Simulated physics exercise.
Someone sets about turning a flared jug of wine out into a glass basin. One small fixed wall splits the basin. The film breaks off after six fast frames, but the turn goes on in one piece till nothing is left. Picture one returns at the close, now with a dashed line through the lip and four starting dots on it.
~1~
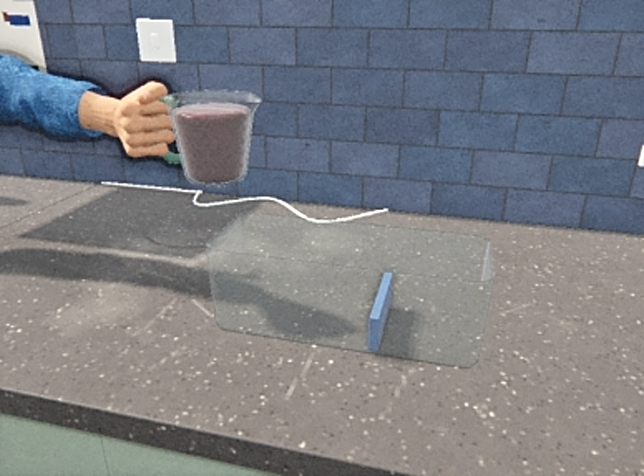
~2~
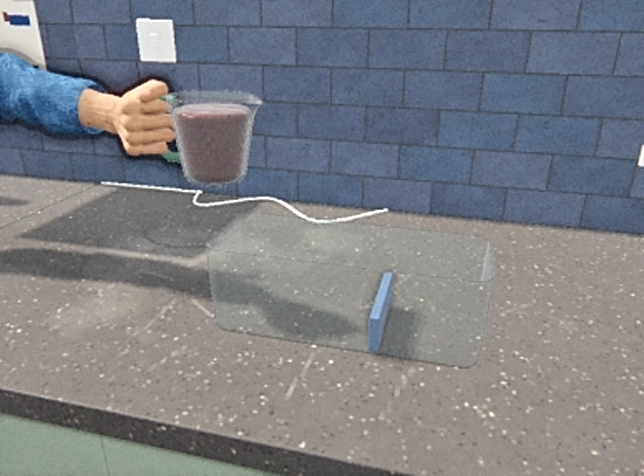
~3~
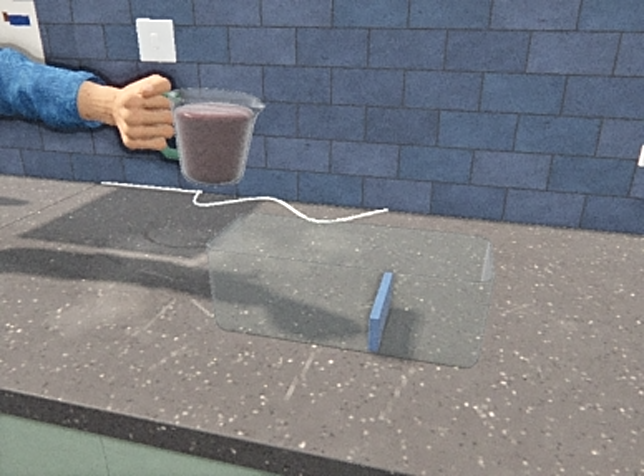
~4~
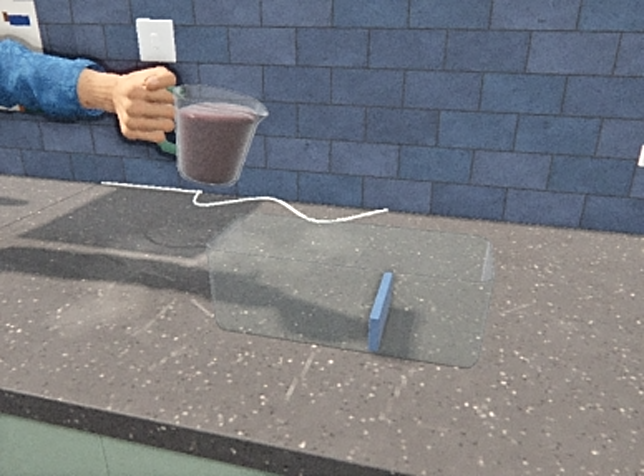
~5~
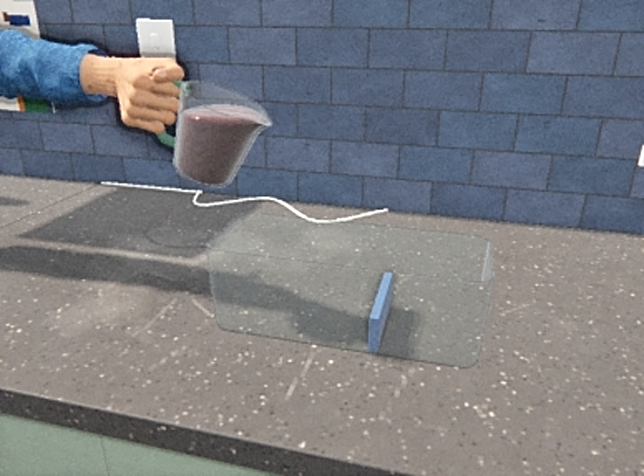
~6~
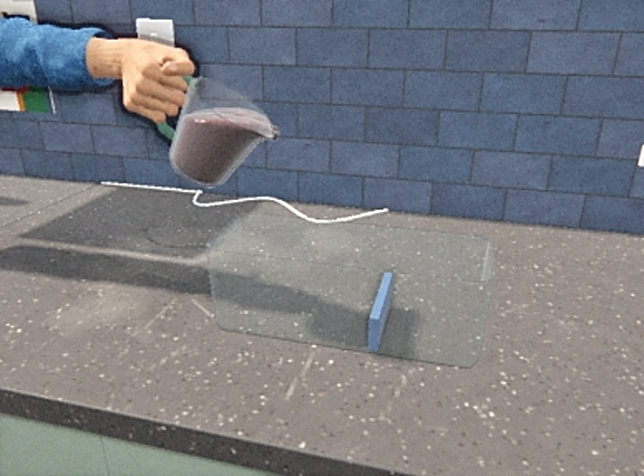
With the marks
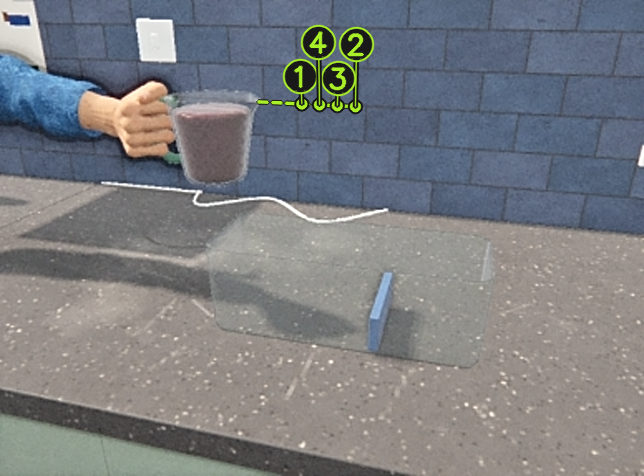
In the video, a hand holds a clear jug of dark wine upright above a counter, near a glass basin with a blue wall inside, then gradually tips it to the right until wine reaches just over the lip.
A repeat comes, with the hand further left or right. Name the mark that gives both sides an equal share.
Take 3.
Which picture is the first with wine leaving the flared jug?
Picture 6.
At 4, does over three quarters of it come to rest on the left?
Yes.
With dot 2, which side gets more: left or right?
The right side.
In lime, 1 at (301, 104); 2 at (355, 106); 3 at (337, 105); 4 at (319, 104).
If 1 is chosen, about 94 % ends left of the wall and 4 % right of it.
If 2 is chosen, about 12 % ends left of the wall and 88 % right of it.
If 3 is chosen, about 53 % ends left of the wall and 46 % right of it.
If 4 is chosen, about 89 % ends left of the wall and 9 % right of it.
